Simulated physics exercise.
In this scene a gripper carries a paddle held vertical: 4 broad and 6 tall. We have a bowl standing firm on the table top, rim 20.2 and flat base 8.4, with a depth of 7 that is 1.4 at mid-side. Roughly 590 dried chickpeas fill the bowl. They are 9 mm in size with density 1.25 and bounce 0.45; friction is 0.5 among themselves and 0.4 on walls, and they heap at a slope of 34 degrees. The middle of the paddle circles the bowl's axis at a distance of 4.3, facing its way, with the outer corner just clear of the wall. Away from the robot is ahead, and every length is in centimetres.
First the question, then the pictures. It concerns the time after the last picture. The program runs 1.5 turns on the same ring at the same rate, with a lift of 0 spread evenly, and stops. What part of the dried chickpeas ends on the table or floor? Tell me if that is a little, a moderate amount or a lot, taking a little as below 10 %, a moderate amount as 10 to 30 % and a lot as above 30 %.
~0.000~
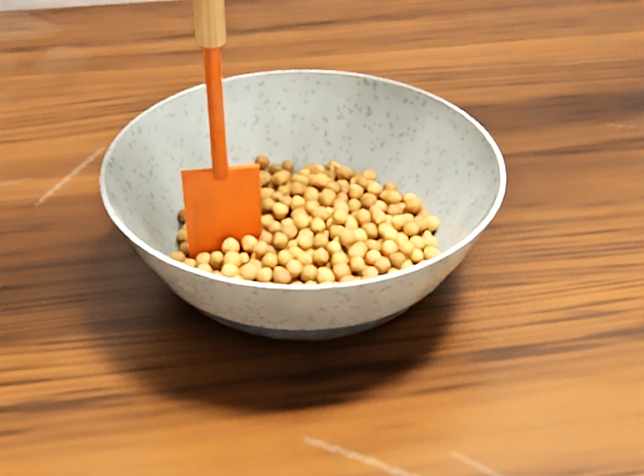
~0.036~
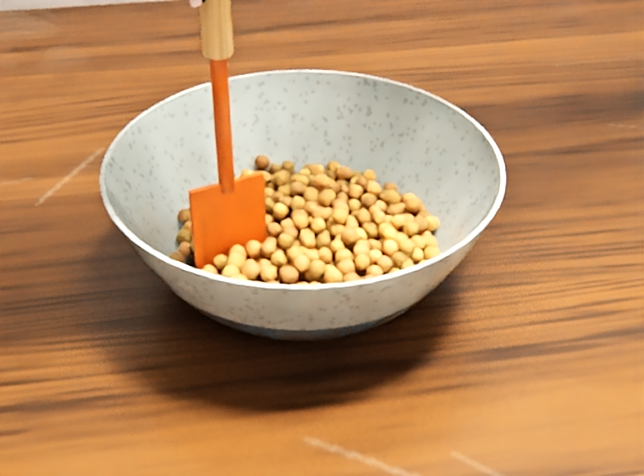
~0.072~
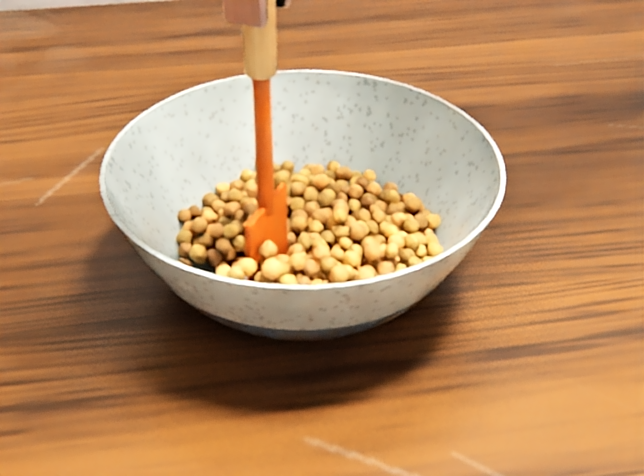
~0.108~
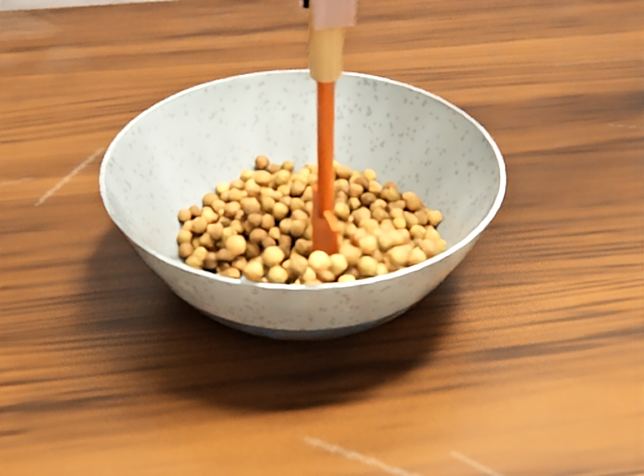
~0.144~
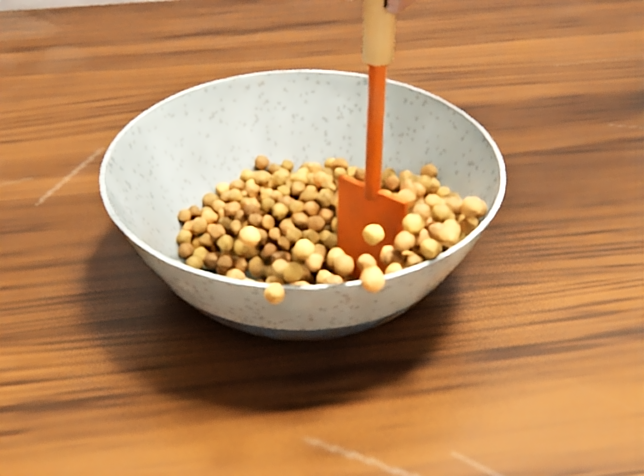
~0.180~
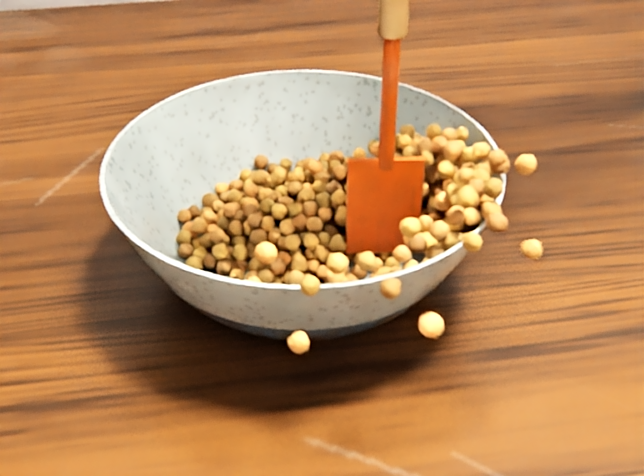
A moderate amount, from 10 to 30 %.
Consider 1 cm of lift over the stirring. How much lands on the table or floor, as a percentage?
About 15 percent.
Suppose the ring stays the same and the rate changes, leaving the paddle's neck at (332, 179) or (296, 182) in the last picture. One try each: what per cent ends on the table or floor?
It comes to close to 0 per cent and close to 0 per cent.
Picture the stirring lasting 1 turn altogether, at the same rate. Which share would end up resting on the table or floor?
Then about 15 per cent.
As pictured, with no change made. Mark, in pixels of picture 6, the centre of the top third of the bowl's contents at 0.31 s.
Look near (236, 130) for its middle.
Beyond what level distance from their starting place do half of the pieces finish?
Some 9 centimetres or so.
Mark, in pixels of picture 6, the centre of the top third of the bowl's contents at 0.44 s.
Around (267, 276).
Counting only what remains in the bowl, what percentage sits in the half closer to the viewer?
Around 45 per cent of what the bowl keeps.
After 0.31 s, 311° round, highest piece 10 above the table; 533 in the bowl, 13 on the table or floor, 46 in flight or on the tool.
After 0.44 s, 89° round, highest piece 10 above the table; 491 in the bowl, 67 on the table or floor, 34 in flight or on the tool.
After 0.70 s, 180° round, highest piece 7 above the table; 479 in the bowl, 111 on the table or floor, 2 in flight or on the tool.
After 1.40 s, 180° round, highest piece 5 above the table; 479 in the bowl, 113 on the table or floor.
In the end, 479 in the bowl, 113 on the table or floor. That is 19 % on the table or floor.
